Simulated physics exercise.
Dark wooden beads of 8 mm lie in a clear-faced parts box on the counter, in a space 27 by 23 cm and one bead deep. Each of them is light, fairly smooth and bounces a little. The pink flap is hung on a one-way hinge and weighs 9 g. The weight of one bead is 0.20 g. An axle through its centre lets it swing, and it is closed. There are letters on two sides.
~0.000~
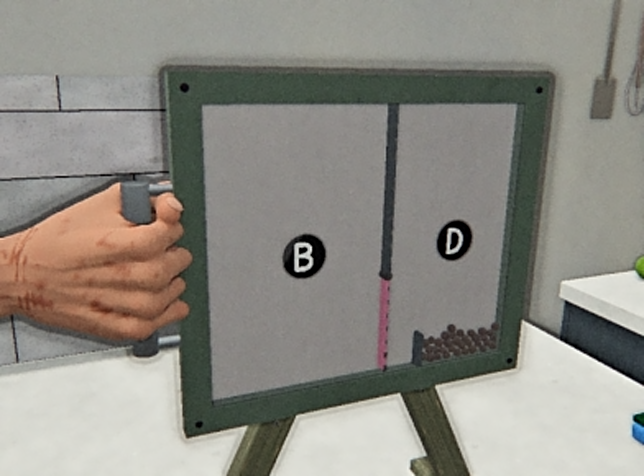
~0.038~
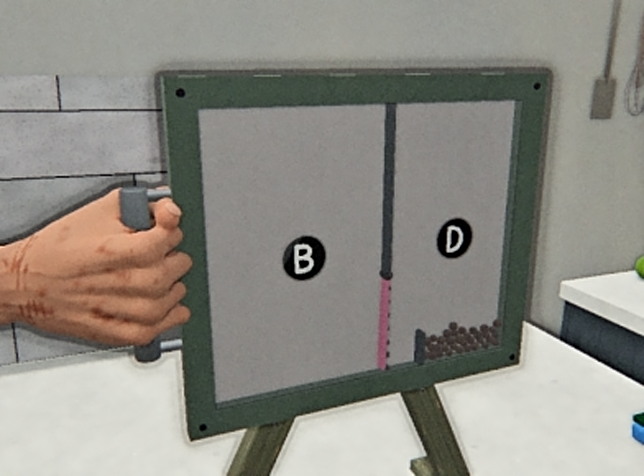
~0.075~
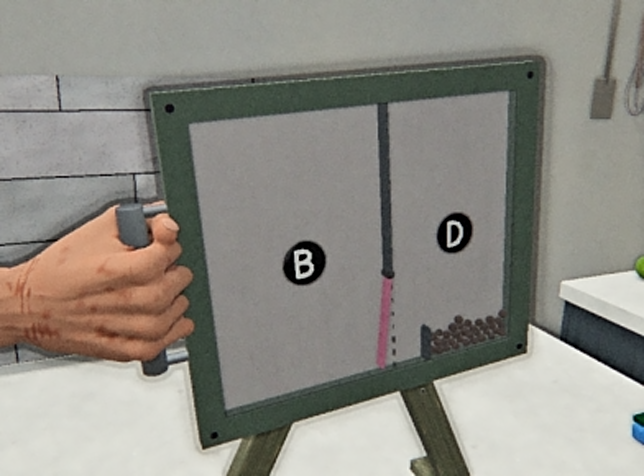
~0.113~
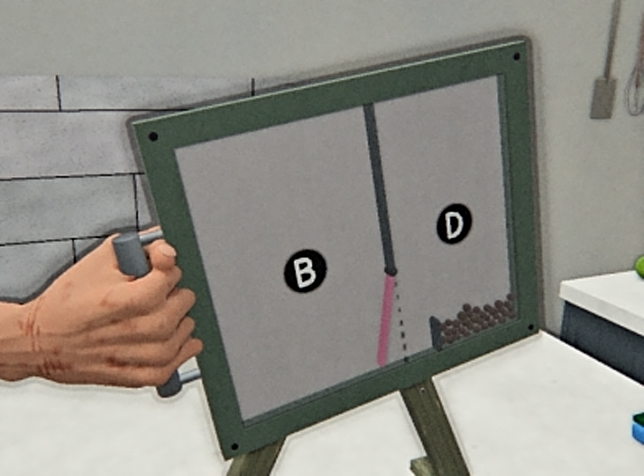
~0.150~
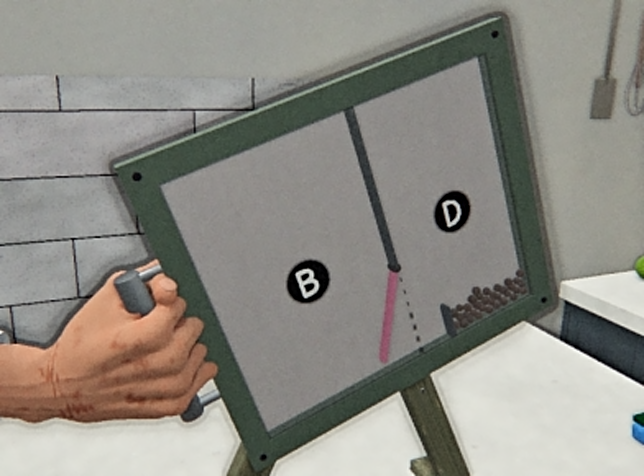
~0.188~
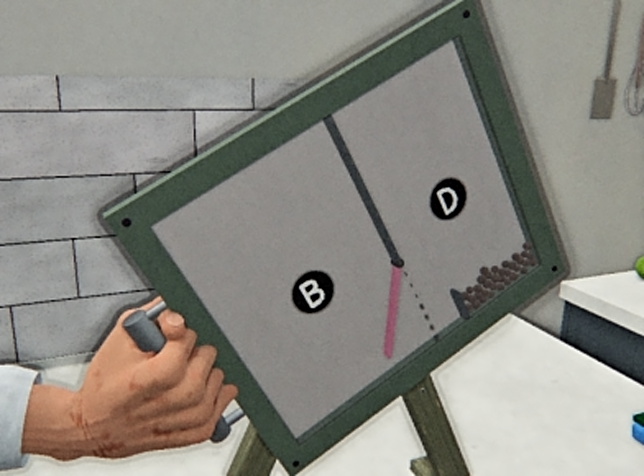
At first, a hand grips the handle of a nearly level green-framed box marked B and D, with dark beads piled at lower right. The hand then turns the box steadily anticlockwise, its right side rising, while the pink flap hangs near upright, leaving the dotted line, and the beads gather against the right wall.
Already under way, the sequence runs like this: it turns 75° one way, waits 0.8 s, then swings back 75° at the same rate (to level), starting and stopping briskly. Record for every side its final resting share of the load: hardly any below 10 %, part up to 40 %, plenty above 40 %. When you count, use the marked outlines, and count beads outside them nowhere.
Final shares: Side B: Plenty; side D: Plenty.
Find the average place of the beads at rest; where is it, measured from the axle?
Offset approx. 2 cm left, 10 cm below.
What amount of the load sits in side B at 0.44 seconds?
I'd say close to 0 in a hundred.
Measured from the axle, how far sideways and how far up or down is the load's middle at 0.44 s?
It sits around 11 cm to the right and around 5 cm up.
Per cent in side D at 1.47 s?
Around 50 percent.
After 0.44 s, it stands 75° anticlockwise; the beads' middle is 11 cm right of and 5 cm above the centre; D 100 %; pink flap open 50°.
After 1.47 s, it stands 37° anticlockwise; the beads' middle is 3 cm right of and 9 cm below the centre; B 50 %, D 50 %; pink flap open 48°.
After 1.69 s, it stands level; the beads' middle is 3 cm left of and 9 cm below the centre; B 50 %, D 50 %; pink flap shut.
All still by 2.6 s, it stands level; B 50 %, D 50 %; pink flap shut.
